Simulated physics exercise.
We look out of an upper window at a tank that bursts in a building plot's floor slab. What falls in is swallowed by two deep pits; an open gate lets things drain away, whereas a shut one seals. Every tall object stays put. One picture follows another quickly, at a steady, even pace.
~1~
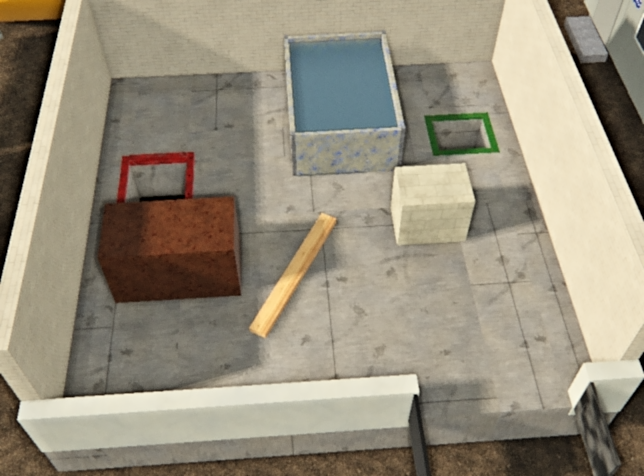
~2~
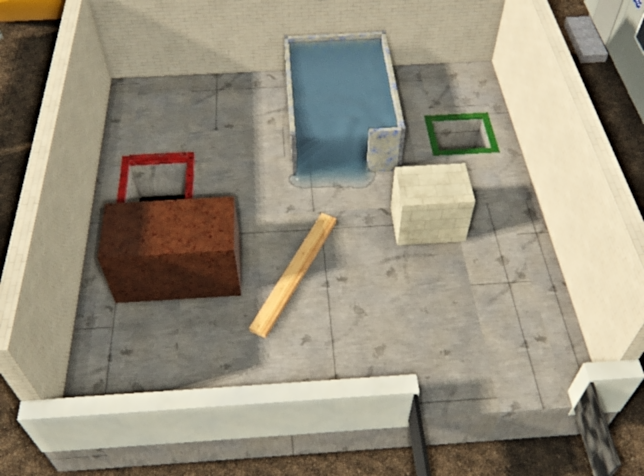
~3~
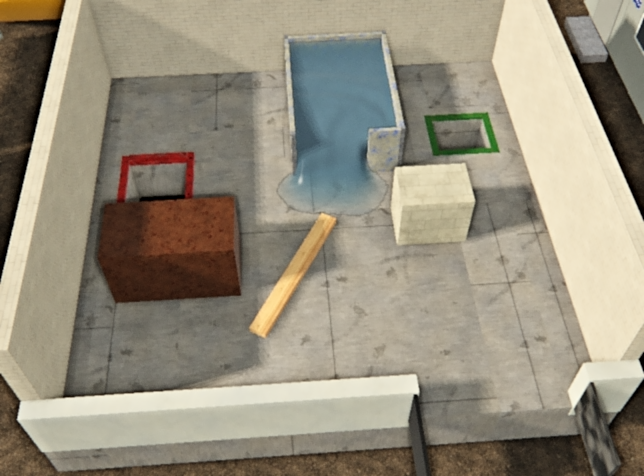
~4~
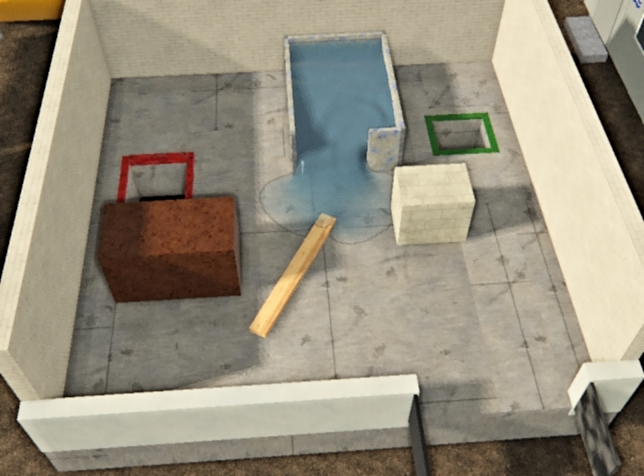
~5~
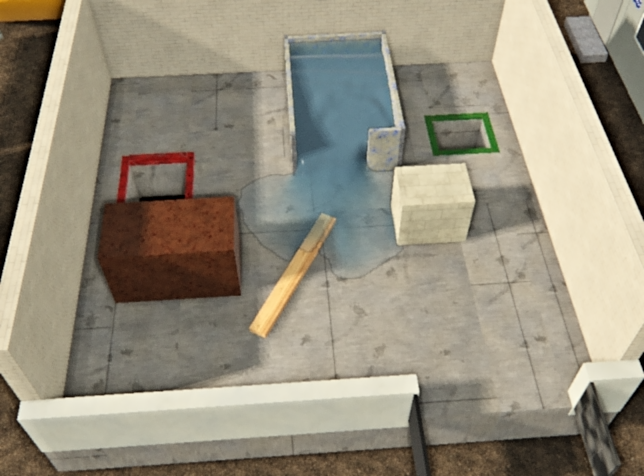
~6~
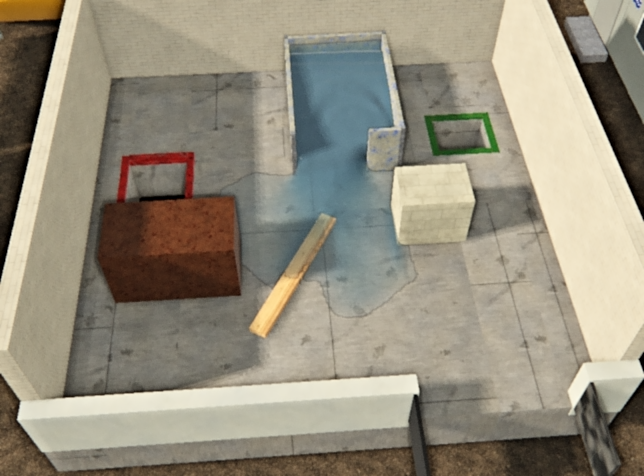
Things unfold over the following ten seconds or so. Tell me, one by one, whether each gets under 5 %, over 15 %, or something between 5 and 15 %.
One by one: The gate gets over 15 %; the green pit gets under 5 %; the red pit gets under 5 %.
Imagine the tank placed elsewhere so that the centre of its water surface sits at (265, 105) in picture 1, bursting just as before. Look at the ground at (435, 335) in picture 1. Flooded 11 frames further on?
Soaked.
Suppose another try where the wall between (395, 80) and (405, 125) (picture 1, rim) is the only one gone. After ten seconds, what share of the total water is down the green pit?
The green pit takes 55 per cent.
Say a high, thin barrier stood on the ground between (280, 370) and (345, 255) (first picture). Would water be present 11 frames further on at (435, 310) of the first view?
Finding: Waterlogged.
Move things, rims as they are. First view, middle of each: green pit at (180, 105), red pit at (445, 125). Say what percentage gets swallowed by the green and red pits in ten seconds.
The green pit ends up with 8 per cent, the red pit with 0 per cent.
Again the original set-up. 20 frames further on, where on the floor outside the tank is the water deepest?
I would choose the pixel (64, 398).
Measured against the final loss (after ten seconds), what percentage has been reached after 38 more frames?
Estimated share: Close to 70 %.
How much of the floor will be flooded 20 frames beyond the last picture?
Near 55 in a hundred.
A moment on, water covers 35 % of the floor; the gate 0 %, the green pit 0 %, the red pit 0 %.
Next, water covers 45 % of the floor; the gate 4 %, the green pit 0 %, the red pit 0 %.
Then, water covers 55 % of the floor; the gate 11 %, the green pit 0 %, the red pit 0 %.
Later, water covers 65 % of the floor; the gate 20 %, the green pit 0 %, the red pit 1 %.
In the end, water covers 90 % of the floor; the gate 28 %, the green pit 1 %, the red pit 1 %.
